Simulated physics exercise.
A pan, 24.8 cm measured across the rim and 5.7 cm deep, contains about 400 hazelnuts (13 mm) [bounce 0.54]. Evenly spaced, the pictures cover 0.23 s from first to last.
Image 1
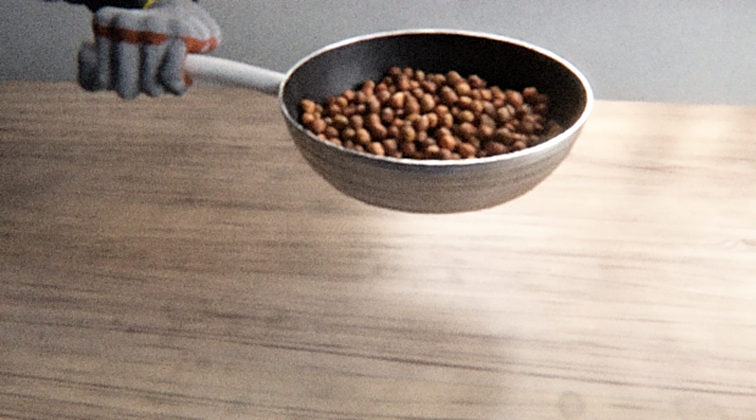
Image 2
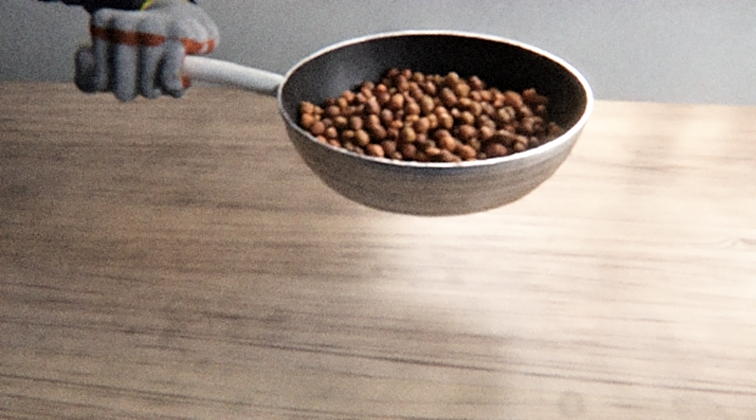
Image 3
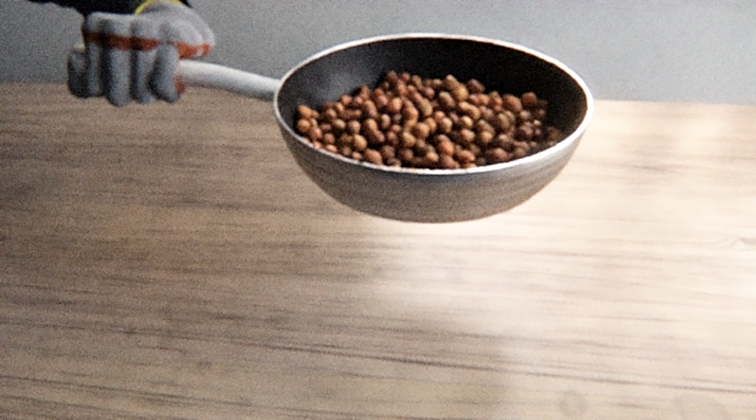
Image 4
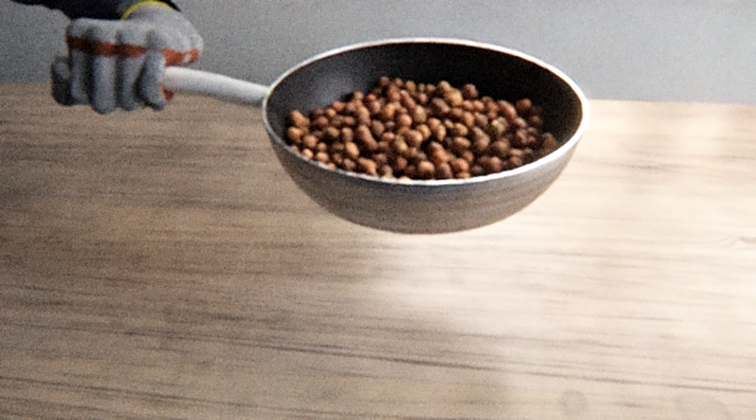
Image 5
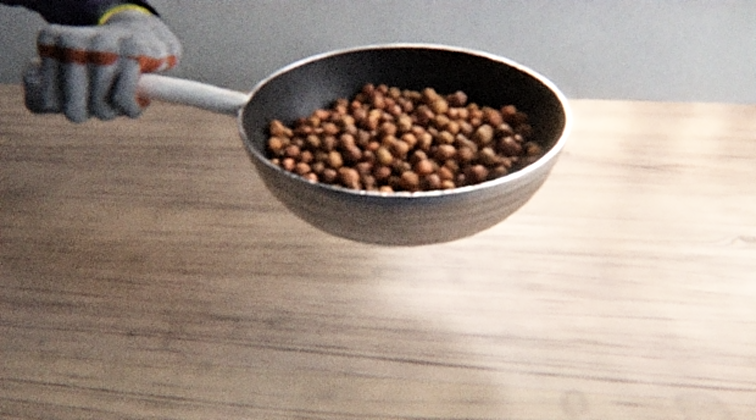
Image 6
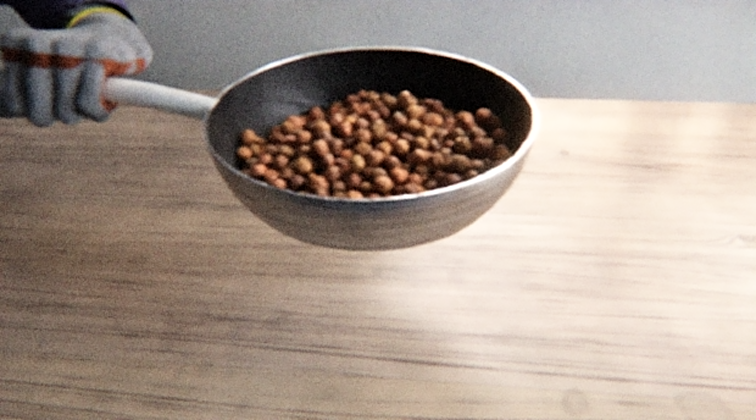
The video shows a gloved hand holding a pan of round brown nuts by its handle above a wooden surface; the pan stays nearly still at first, then moves a short way left and slightly downward, remaining level.
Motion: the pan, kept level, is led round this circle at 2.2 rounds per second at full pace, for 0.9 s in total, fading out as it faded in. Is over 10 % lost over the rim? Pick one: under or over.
Under it.
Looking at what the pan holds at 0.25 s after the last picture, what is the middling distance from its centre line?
It comes to around 7.5 cm.
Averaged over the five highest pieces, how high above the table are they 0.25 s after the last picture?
Roughly 20 cm.
Then, 0.25 s after the last picture, pan 100 %; middle of the pieces not yet landed near (357, 99).
Then, 0.45 s after the last picture, pan 100 %; middle of the pieces not yet landed near (422, 131).
Then, 0.65 s after the last picture, pan 100 %; middle of the pieces not yet landed near (328, 141).
Then, 0.83 s after the last picture, pan 100 %; middle of the pieces not yet landed near (315, 134).
In the end, pan 100 %.
